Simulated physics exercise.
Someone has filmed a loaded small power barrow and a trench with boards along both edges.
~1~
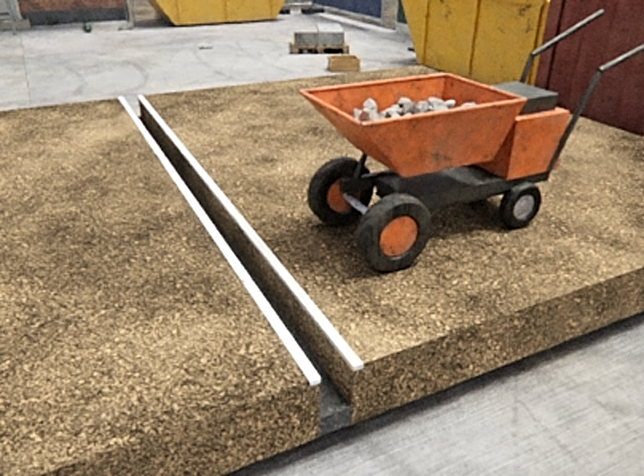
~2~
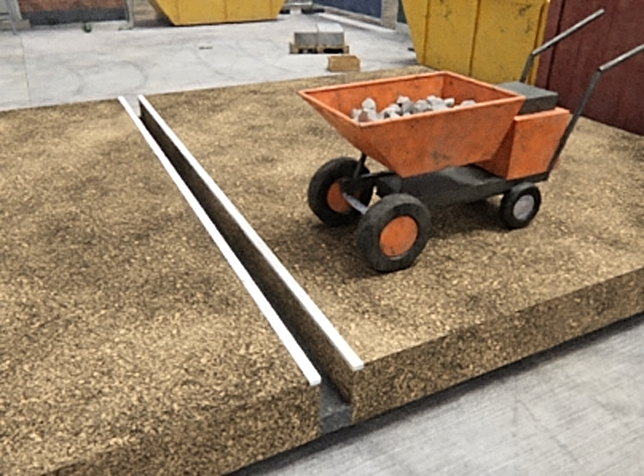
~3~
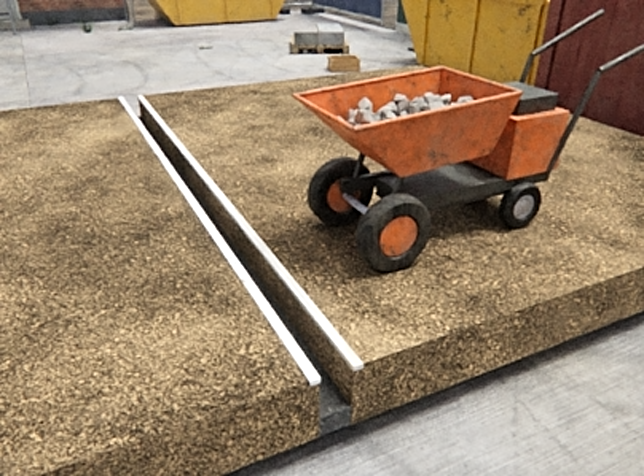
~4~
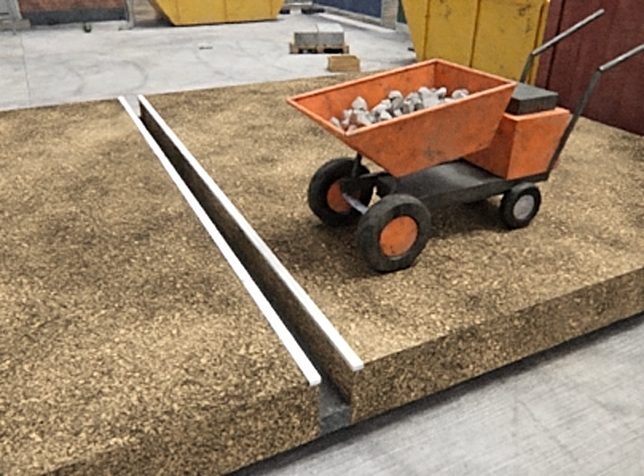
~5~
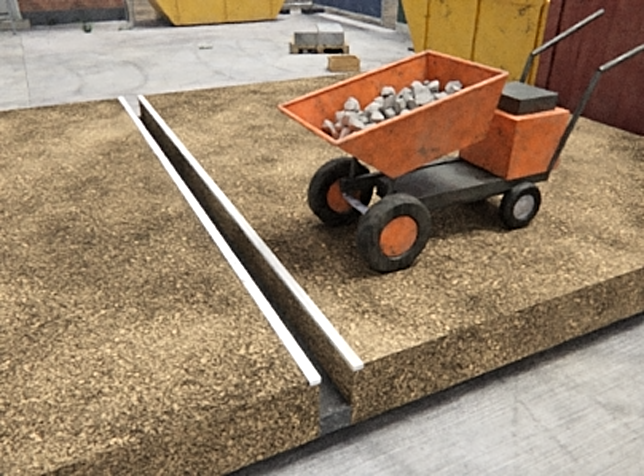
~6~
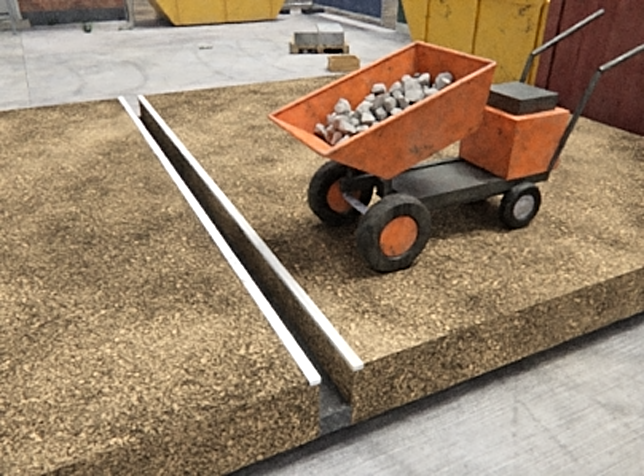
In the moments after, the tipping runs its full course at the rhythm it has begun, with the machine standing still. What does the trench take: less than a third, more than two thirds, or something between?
The trench ends with less than a third of it.
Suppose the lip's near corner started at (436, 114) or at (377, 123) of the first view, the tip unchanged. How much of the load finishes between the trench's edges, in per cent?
First some 40, then 50 per cent.
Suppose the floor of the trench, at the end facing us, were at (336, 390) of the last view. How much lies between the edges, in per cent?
Some 10 per cent.
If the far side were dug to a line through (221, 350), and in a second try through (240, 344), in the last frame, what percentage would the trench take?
In turn 100 and 80 in a hundred.
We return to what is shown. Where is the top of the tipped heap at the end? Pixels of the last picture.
Roughly at (225, 256).
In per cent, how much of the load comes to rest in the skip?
About 15 per cent.
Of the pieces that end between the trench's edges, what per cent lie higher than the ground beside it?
It comes to 25 per cent or so.
Shortly afterwards, skip tipped steeply; the whole lot in the skip.
Next, skip tipped right over; the bulk in the skip; only a few in or heaped over the trench; a little beyond it; only a few falling.
Some moments later, skip tipped right over; near a quarter in the skip; a little in or heaped over the trench; near two thirds beyond it.
In the end, skip tipped right over; a little in the skip; a little in or heaped over the trench; the bulk beyond it.
